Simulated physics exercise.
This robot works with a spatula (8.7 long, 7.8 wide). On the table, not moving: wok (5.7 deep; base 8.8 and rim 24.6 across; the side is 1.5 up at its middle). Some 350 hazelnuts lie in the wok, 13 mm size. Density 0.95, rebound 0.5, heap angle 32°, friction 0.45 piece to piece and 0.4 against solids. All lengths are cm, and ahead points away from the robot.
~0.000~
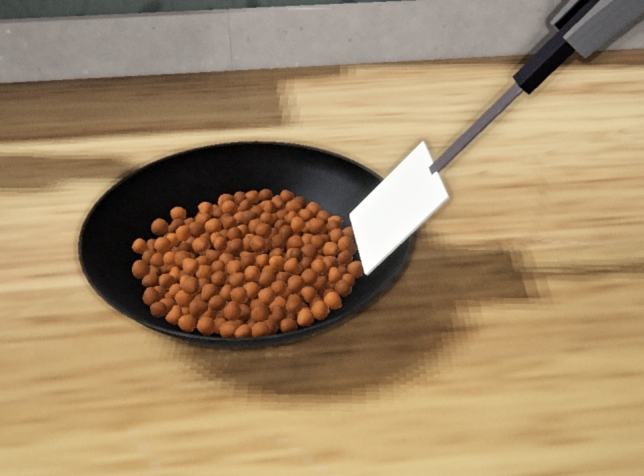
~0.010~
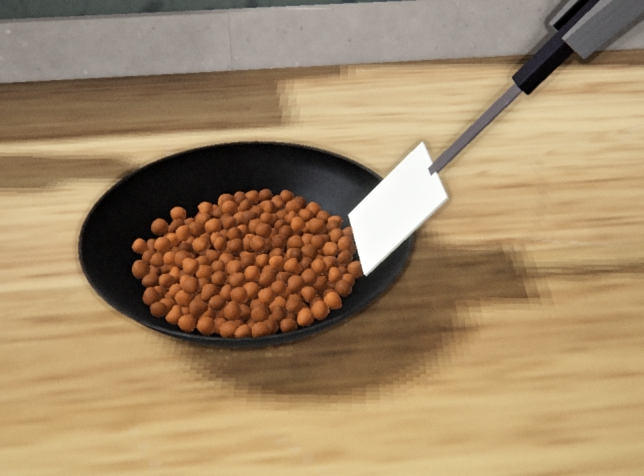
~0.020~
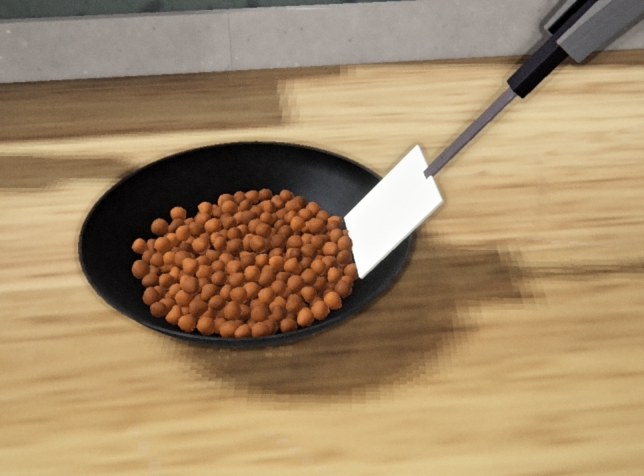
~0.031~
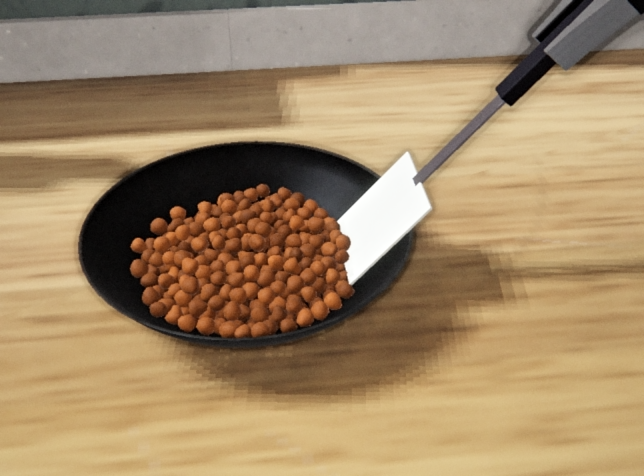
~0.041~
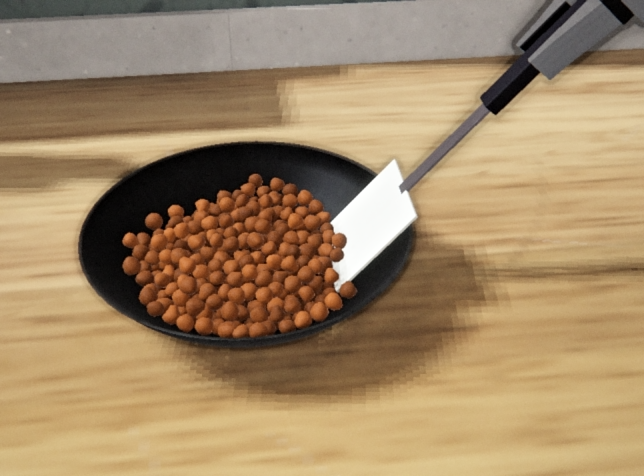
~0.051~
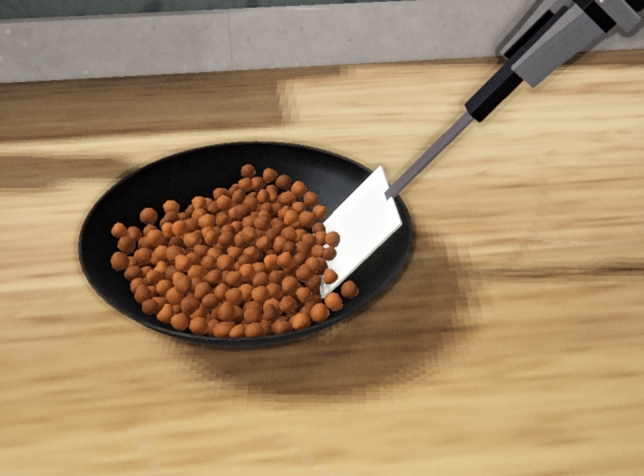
We see a robot holding a white spatula at the right side of a black wok of brown hazelnuts on a wooden table; the spatula slides left and slightly down into the nuts, pushing some of them leftward.
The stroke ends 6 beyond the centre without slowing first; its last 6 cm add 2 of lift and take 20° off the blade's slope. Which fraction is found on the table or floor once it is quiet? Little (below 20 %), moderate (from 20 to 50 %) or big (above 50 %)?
Answer: Moderate; from 20 to 50 % of the hazelnuts finish on the table or floor.
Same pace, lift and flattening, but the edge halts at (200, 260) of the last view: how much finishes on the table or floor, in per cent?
About 10 per cent.
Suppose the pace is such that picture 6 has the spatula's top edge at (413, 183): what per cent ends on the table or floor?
Some 5 per cent.
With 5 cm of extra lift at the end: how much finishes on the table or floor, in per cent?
Some 25 per cent.
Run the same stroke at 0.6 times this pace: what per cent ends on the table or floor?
Some 5 per cent.
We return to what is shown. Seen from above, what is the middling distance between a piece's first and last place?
Some 8 cm.
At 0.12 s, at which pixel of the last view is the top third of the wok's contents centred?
Around (167, 237).
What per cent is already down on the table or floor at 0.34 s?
About 20 per cent.
After 0.09 s, sloping 49°, highest piece 7 above the table; 352 in the wok.
After 0.12 s, sloping 42°, highest piece 9 above the table; 347 in the wok, 5 on the blade or in flight.
After 0.34 s, sloping 29°, highest piece 11 above the table; 250 in the wok, 72 on the table or floor, 30 on the blade or in flight.
After 1.39 s, sloping 29°, highest piece 6 above the table; 248 in the wok, 104 on the table or floor.
In the end, 248 in the wok, 104 on the table or floor. That is 30 % on the table or floor.
